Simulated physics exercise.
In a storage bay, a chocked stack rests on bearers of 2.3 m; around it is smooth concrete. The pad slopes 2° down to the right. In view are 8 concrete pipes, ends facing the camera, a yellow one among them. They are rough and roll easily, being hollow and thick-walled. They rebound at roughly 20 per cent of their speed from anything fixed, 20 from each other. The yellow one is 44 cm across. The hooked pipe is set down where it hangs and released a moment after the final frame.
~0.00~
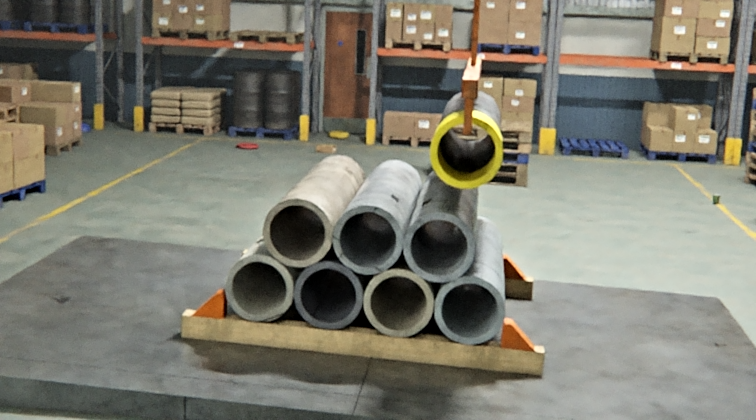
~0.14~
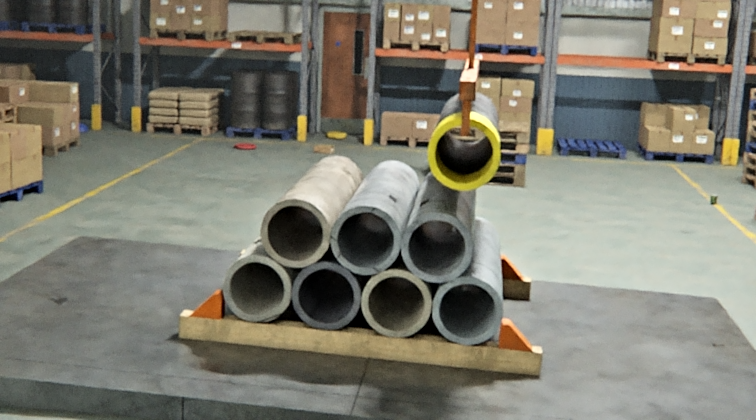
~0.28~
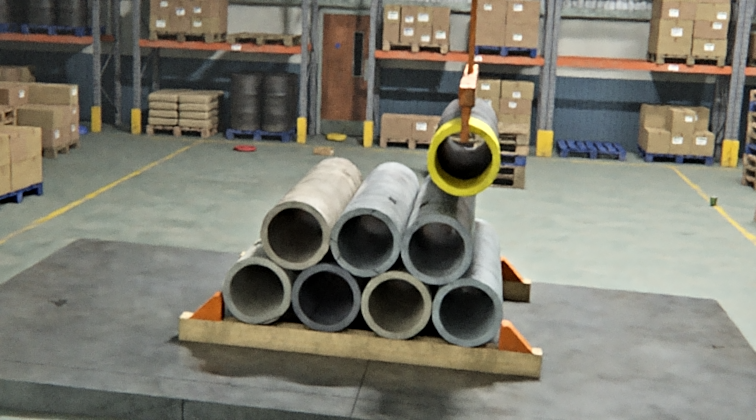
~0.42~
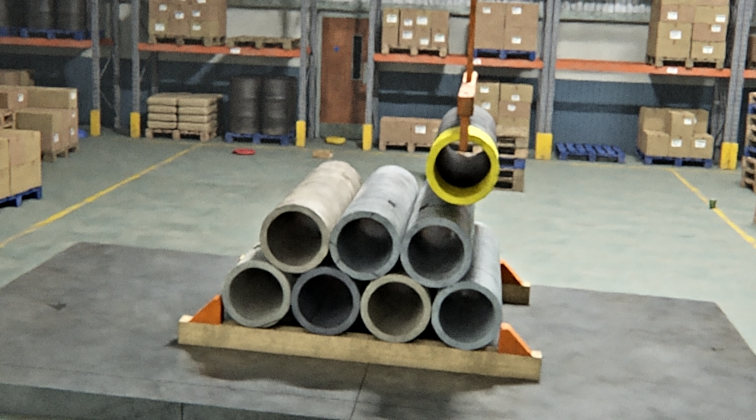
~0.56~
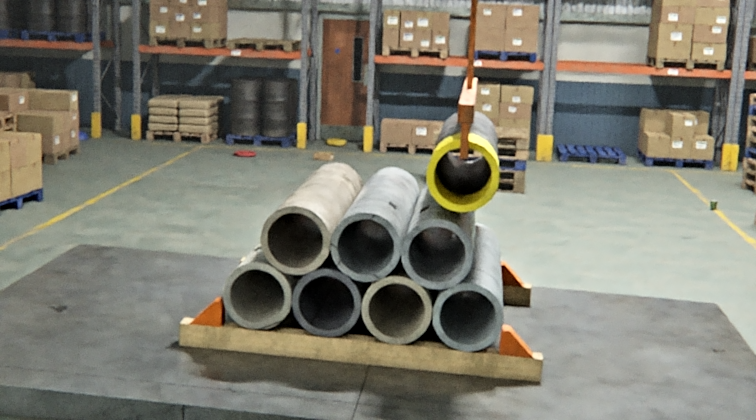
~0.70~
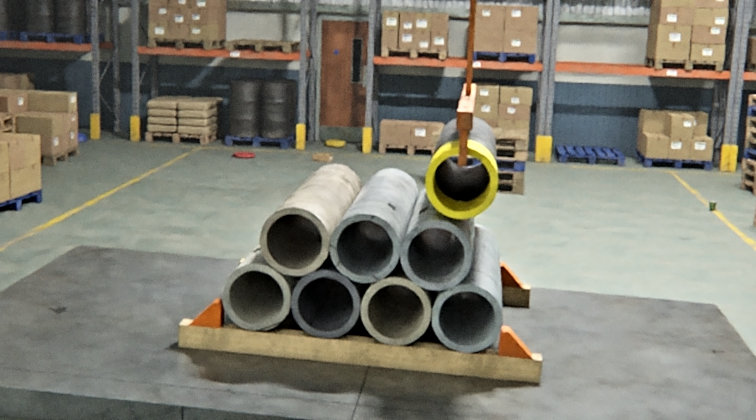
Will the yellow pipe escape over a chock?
Yellow rolls off the stack.
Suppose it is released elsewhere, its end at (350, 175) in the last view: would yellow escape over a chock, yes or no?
Then yellow no.
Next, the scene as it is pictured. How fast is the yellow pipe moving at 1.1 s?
About 0.8 m/s.
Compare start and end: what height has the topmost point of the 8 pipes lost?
Roughly 55 cm.
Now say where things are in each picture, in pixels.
Yellow at (466, 153); yellow hangs on the hooks; 4 form the bottom row, in the first frame.
Yellow at (464, 155); yellow hangs on the hooks; lowered 1 cm, in the second frame.
Yellow at (463, 161); yellow hangs on the hooks; lowered 3 cm, in the third frame.
Yellow at (462, 170); yellow hangs on the hooks; lowered 7 cm, in the fourth frame.
Yellow at (463, 177); yellow hangs on the hooks; lowered 10 cm, in the fifth frame.
Yellow at (462, 184); yellow hangs on the hooks; lowered 14 cm, in the sixth frame.
After 1.1 s, yellow is up on others, 20 cm inside the right chock, rolling right; 0 past a chock so far.
After 1.6 s, yellow is beyond the right chock, rolling right; 1 past a chock so far.
At rest (2.3 s), yellow is beyond the right chock; 1 past a chock so far.
